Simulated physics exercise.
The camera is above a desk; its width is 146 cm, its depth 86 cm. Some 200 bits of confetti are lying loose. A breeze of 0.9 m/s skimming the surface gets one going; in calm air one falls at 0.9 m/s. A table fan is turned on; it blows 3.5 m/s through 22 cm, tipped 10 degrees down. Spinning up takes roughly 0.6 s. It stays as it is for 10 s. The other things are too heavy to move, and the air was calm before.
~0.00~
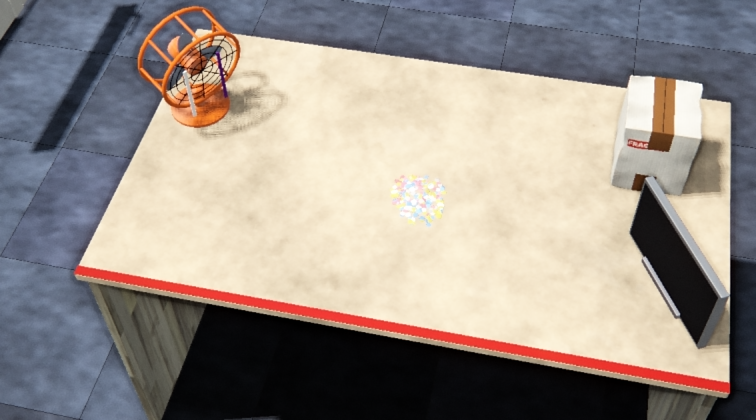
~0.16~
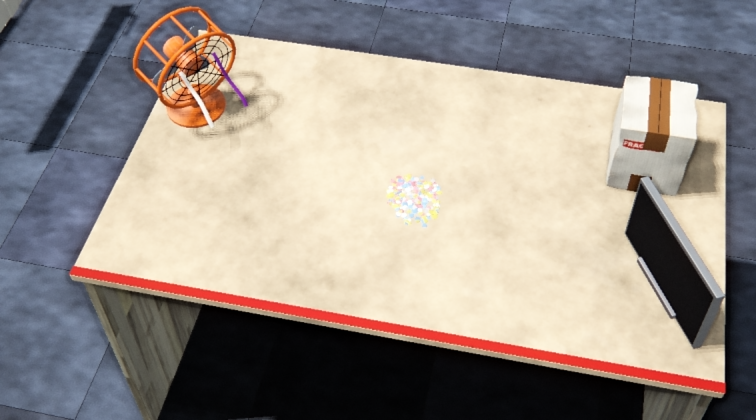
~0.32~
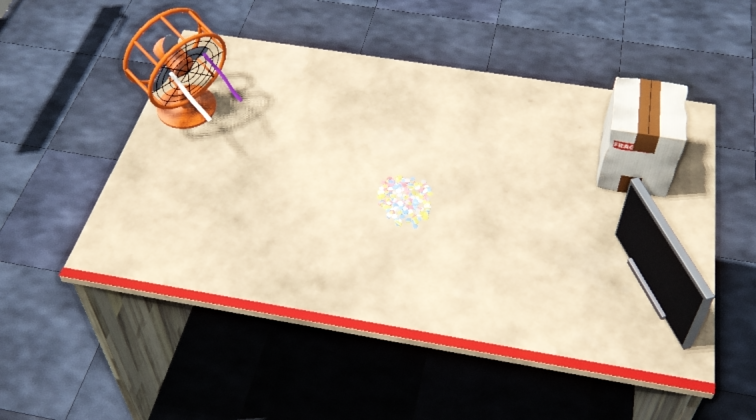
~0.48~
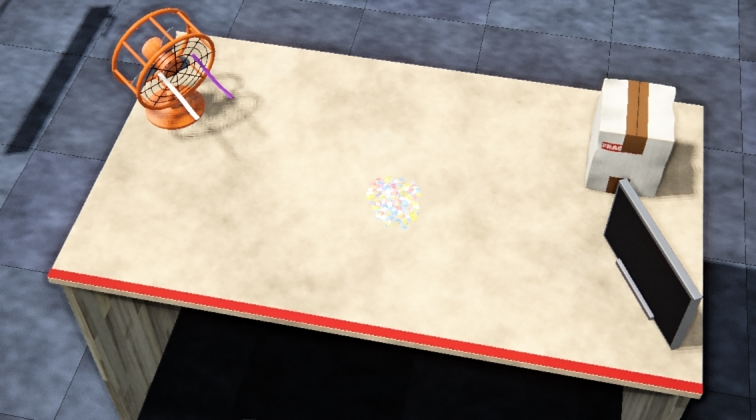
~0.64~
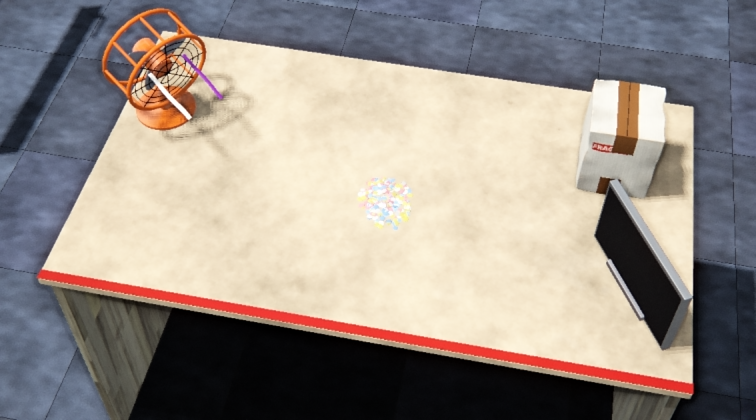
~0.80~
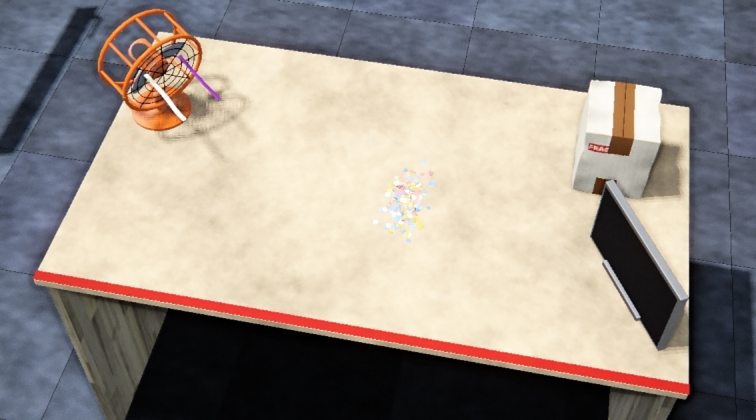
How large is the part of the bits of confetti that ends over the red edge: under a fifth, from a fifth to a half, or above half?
By then less than a fifth are over the red edge.
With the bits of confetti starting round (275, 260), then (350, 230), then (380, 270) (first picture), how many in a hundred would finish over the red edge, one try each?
In turn about 100 %, 90 %, 100 %.
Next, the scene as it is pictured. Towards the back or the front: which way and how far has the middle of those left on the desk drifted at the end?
Towards the back, some 10 cm.
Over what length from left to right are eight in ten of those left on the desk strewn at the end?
Roughly 20 cm.
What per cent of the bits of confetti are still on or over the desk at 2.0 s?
About 100 %.
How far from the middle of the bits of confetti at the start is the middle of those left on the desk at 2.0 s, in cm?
About 55 cm.
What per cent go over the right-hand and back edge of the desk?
About 10 % right-hand, 0 % back.
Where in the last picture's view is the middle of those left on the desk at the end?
Near (607, 205).
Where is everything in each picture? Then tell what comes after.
In the first picture, the middle of the bits of confetti is near (417, 196), none has stirred yet and the mouth of the table fan is at (190, 58).
In the second picture, the middle of the bits of confetti is near (413, 196), none has stirred yet and the red edge is centred on (381, 331).
In the third picture, the middle of the bits of confetti is near (404, 197), none has stirred yet, the top of a box is at (650, 106) and the top of a laptop is at (671, 235).
In the fourth picture, the middle of the bits of confetti is near (393, 198) and none has stirred yet.
In the fifth picture, the middle of the bits of confetti is near (386, 198) and about 1 % have left their places.
In the sixth picture, the middle of the bits of confetti is near (407, 200), the farthest in sight from the table fan is at (420, 226) and about 90 % have left their places.
After 2.0 s, 2 % are over the red edge; the middle of those still in play is near (604, 216); 16 % have settled or left.
After 3.2 s, 2 % are over the red edge; the middle of those still in play is near (608, 206); 20 % have settled or left.
After 5.5 s, 2 % are over the red edge; the middle of those still in play is near (613, 212); 29 % have settled or left.
After 10.0 s, at the end, 2 % are over the red edge; the middle of those still in play is near (607, 205).
